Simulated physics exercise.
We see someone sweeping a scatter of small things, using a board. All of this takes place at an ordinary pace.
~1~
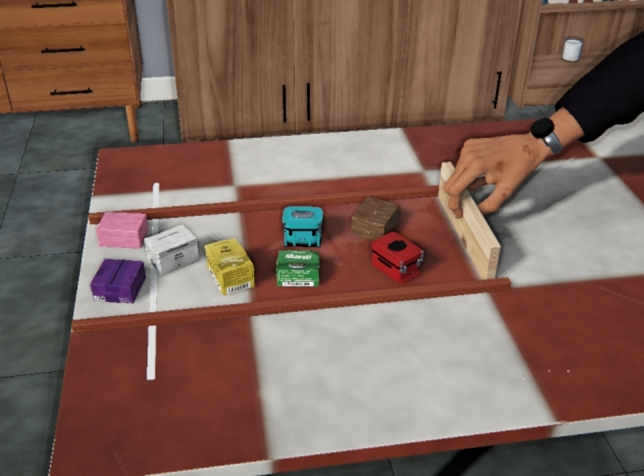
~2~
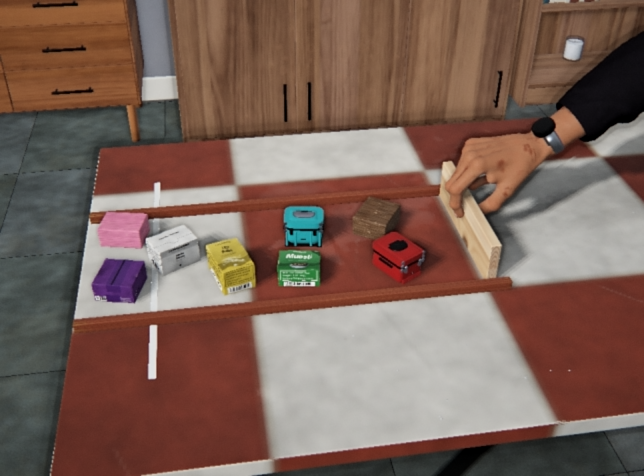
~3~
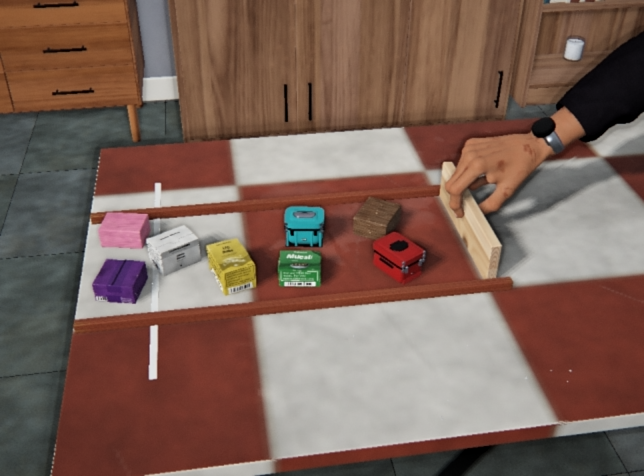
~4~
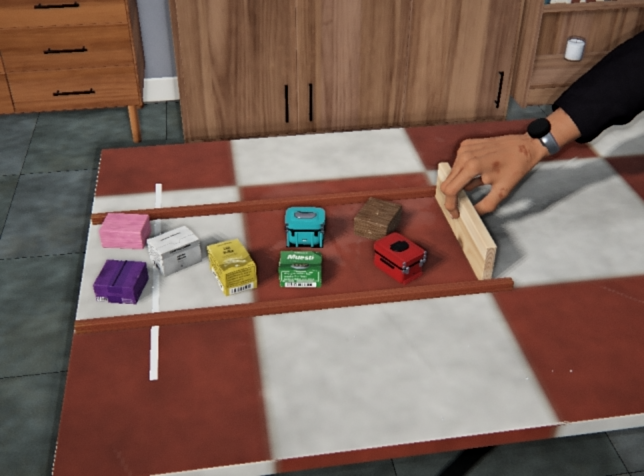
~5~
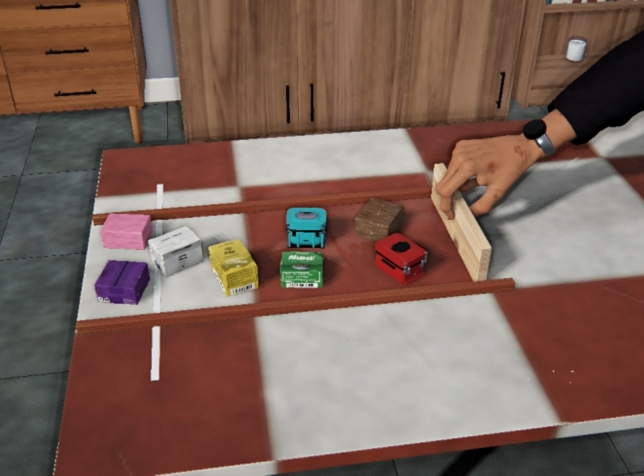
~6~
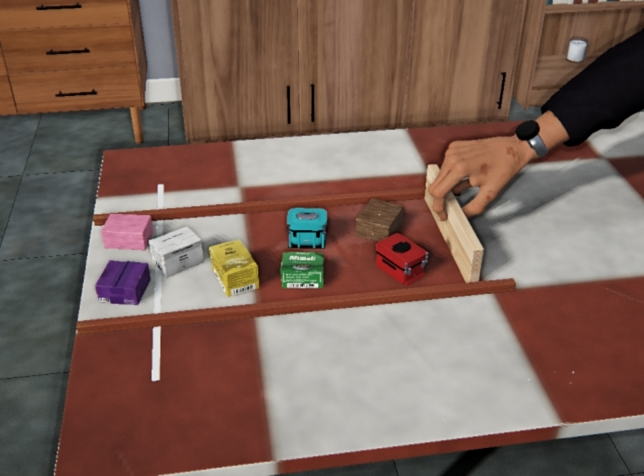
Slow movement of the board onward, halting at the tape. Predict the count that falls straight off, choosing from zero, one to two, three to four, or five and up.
Predicted count: Three to four.
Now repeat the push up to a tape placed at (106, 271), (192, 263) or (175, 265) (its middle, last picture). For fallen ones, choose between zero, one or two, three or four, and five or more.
One after another: Five or more; just one or two; one or two.
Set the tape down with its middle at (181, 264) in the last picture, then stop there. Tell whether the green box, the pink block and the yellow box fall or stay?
Result - the green box is safe, the pink block is safe, the yellow box is safe.
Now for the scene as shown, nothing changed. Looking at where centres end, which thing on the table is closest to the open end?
The foremost one is the pink block.
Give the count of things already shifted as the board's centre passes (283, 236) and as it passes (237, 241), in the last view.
I make it 5 at the first spot and 7 at the other.
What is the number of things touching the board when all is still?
The number is 2.
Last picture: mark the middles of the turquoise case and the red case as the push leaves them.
They end up close to (99, 253) and (141, 280).
A little later, none off yet; pink block at rest near (128, 232); purple box at rest near (123, 282); white box at rest near (177, 251).
Next, none off yet; pink block shifted a little near (114, 230); purple box tilted a little near (65, 300); white box shifted well along near (103, 261).
When it is over, the number that fall off is three or four; down, yellow box, white box and purple box.
